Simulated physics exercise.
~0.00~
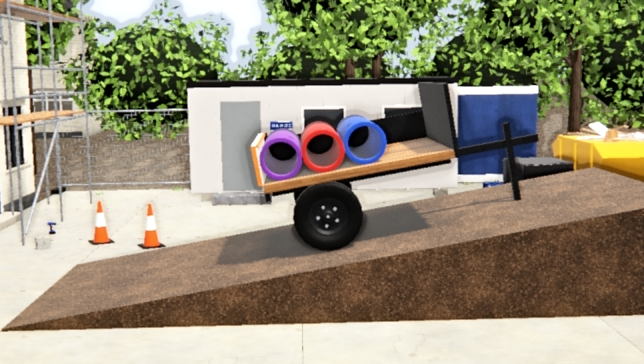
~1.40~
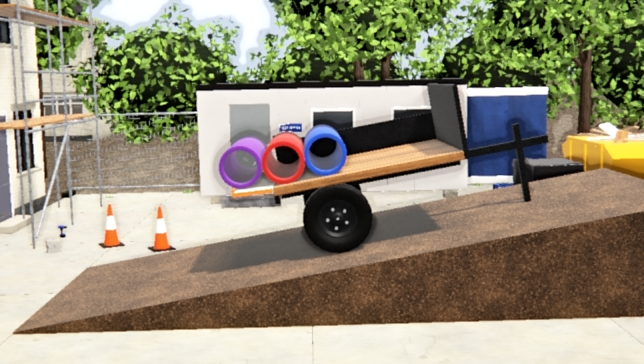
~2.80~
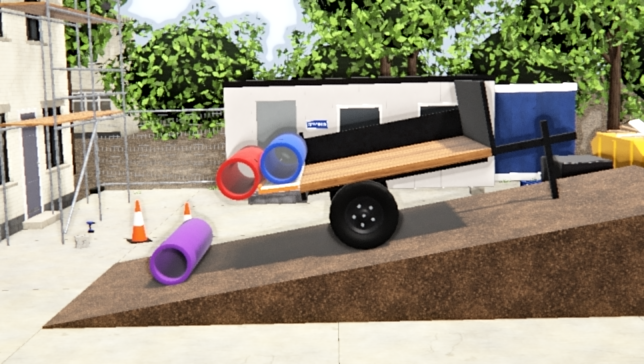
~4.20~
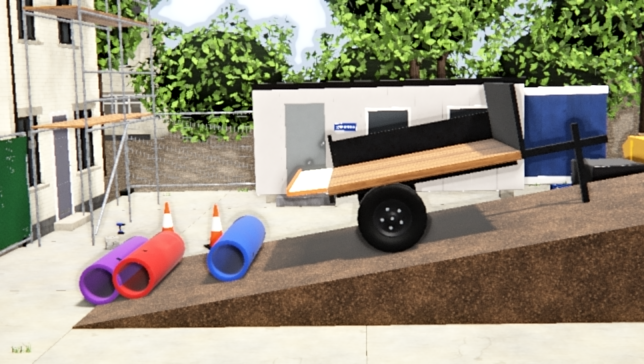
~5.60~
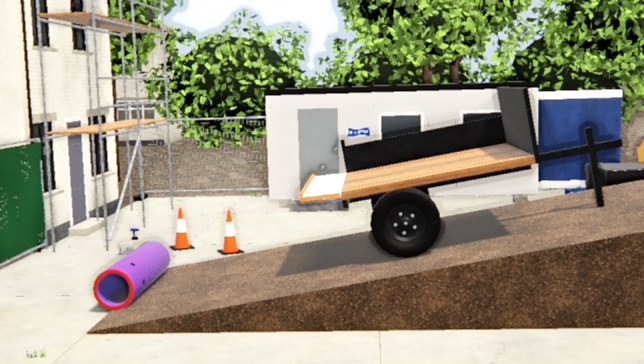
On a sloping ramp in a building yard, purple, red and blue pipes rolled left down a tilted trailer bed and dropped off its low end, purple first, then red, then blue, and ended up bunched together near the foot of the ramp.
